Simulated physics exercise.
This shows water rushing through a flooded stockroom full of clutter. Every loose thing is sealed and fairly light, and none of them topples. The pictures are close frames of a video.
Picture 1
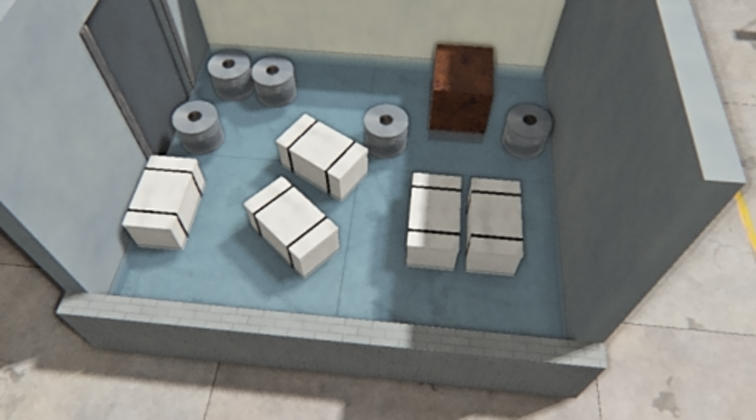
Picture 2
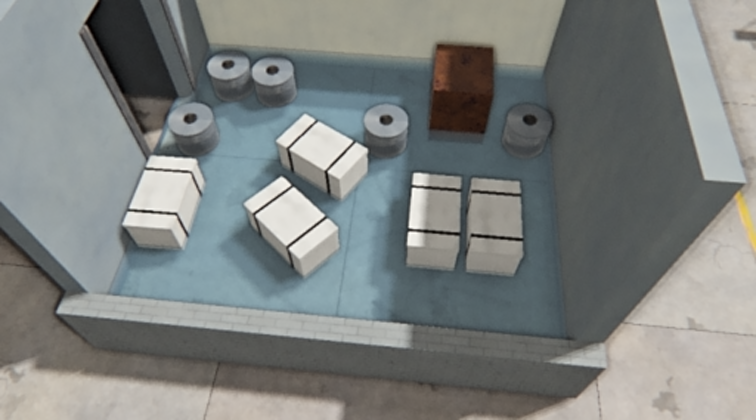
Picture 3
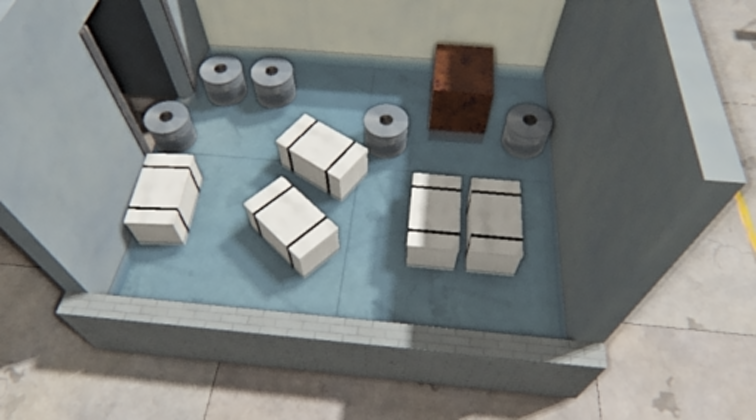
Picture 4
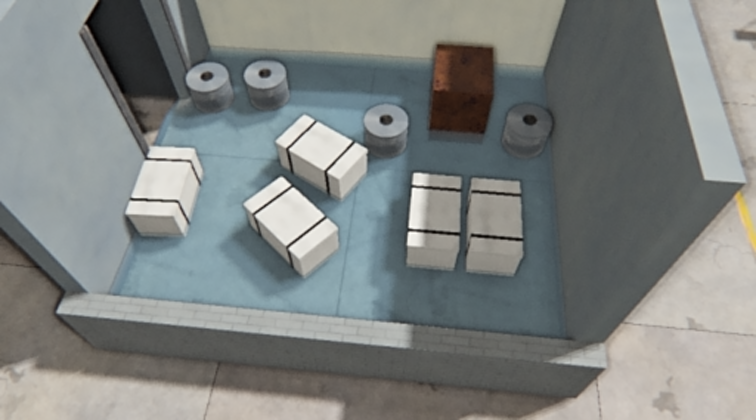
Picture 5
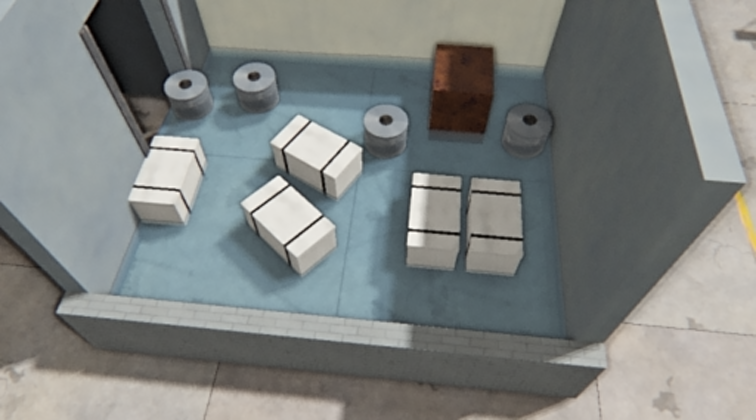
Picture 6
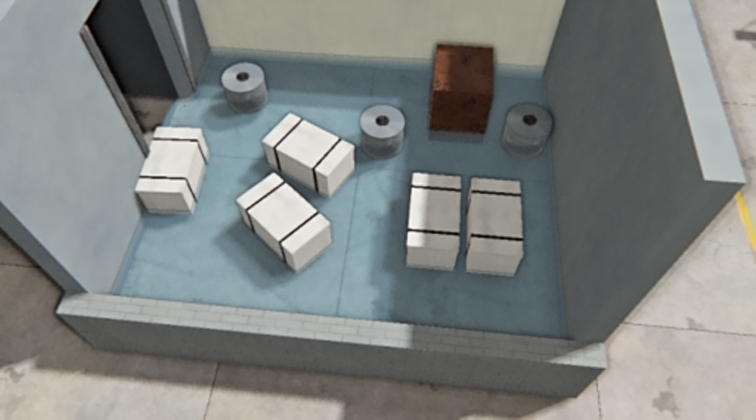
A door in the left wall of a flooded room opens, and the nearest grey drum drifts left and out of sight. Two drums behind it follow toward the gap, one disappearing, while the left and middle white crates shift slightly; the brown box and right-hand pair of crates stay still.
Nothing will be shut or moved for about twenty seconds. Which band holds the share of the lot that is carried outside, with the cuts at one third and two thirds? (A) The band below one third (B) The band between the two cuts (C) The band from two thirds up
C.
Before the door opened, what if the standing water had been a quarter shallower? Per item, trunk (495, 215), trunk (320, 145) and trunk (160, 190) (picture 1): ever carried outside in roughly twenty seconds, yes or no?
Log - object 1: Still there; object 2: Lost; object 3: Lost.
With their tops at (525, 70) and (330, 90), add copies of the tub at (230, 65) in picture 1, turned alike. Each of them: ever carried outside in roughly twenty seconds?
The first copy is held back and the second is swept away.
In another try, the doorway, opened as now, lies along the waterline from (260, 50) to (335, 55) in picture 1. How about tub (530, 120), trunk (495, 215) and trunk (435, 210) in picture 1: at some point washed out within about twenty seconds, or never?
In the order given, it's remains behind, remains behind, remains behind.
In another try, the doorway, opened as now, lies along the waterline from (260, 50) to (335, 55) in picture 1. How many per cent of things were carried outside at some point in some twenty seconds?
Close to 50 percent, more or less.
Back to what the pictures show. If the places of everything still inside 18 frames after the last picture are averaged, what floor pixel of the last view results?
Around pixel (402, 184).
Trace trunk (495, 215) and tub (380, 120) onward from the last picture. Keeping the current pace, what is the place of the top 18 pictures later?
(453, 209) and (294, 98), roughly.
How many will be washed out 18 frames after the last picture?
My count is 6.
A moment on, 4 of 10 are out; 6 afloat.
Next, 6 of 10 are out; 4 afloat.
Later, 7 of 10 are out; 3 afloat.
In the end, 7 of 10 are out; 3 afloat.
